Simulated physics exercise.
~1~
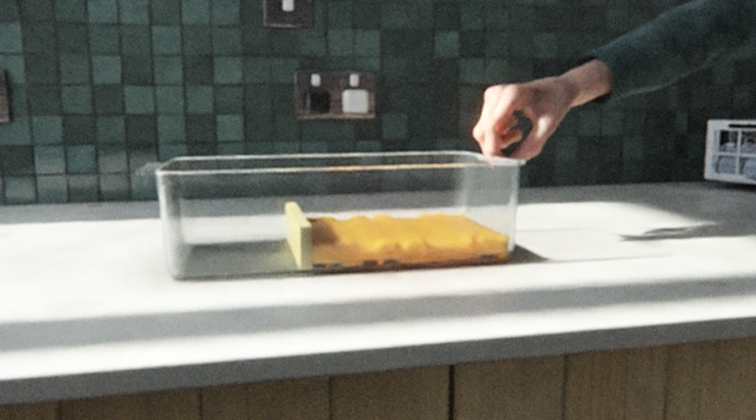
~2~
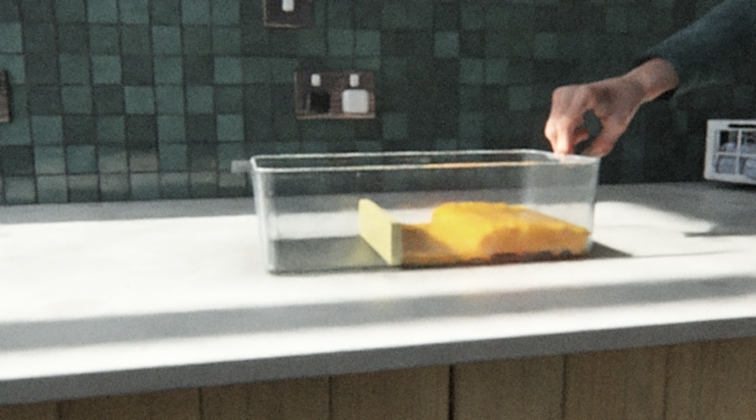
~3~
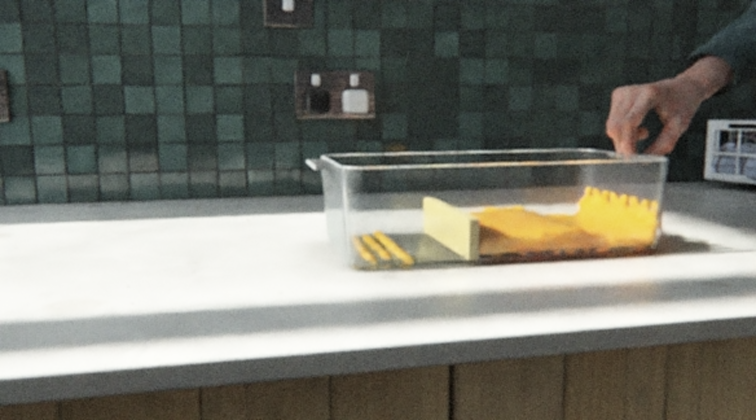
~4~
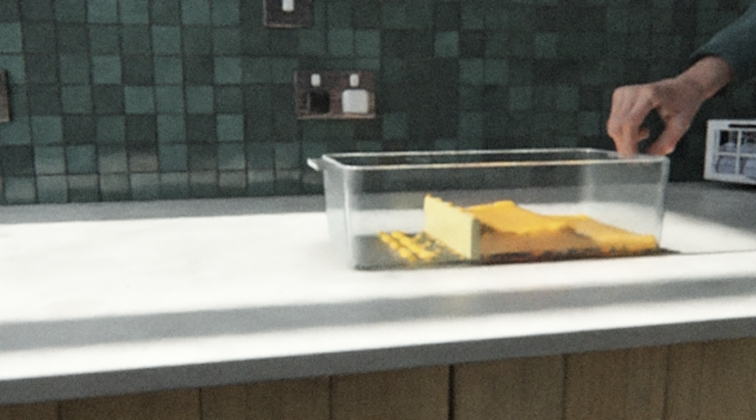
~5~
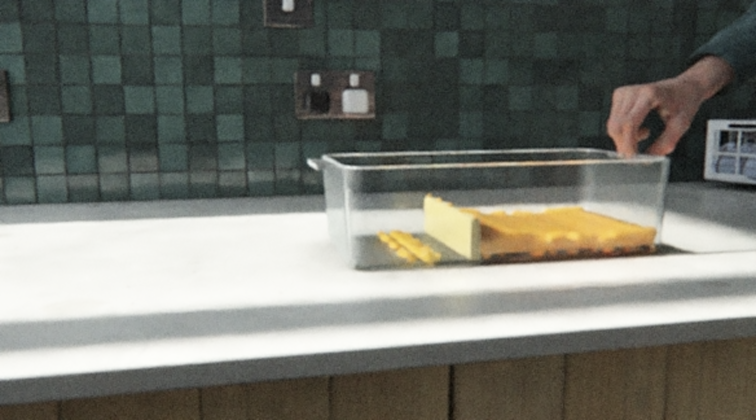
A clear oblong tub with a pale yellow divider stands on a white counter, seen from the side against dark green tiles, with orange-yellow juice only to the right of the divider. A hand in a dark sleeve holds the tub's right end and pulls it to the right across the counter. The juice heaps up in the middle, then climbs the right end as some appears left of the divider. The tub stops, and the juice swings back up against the divider. It ends flatter, mostly on the right, with a little on the left.
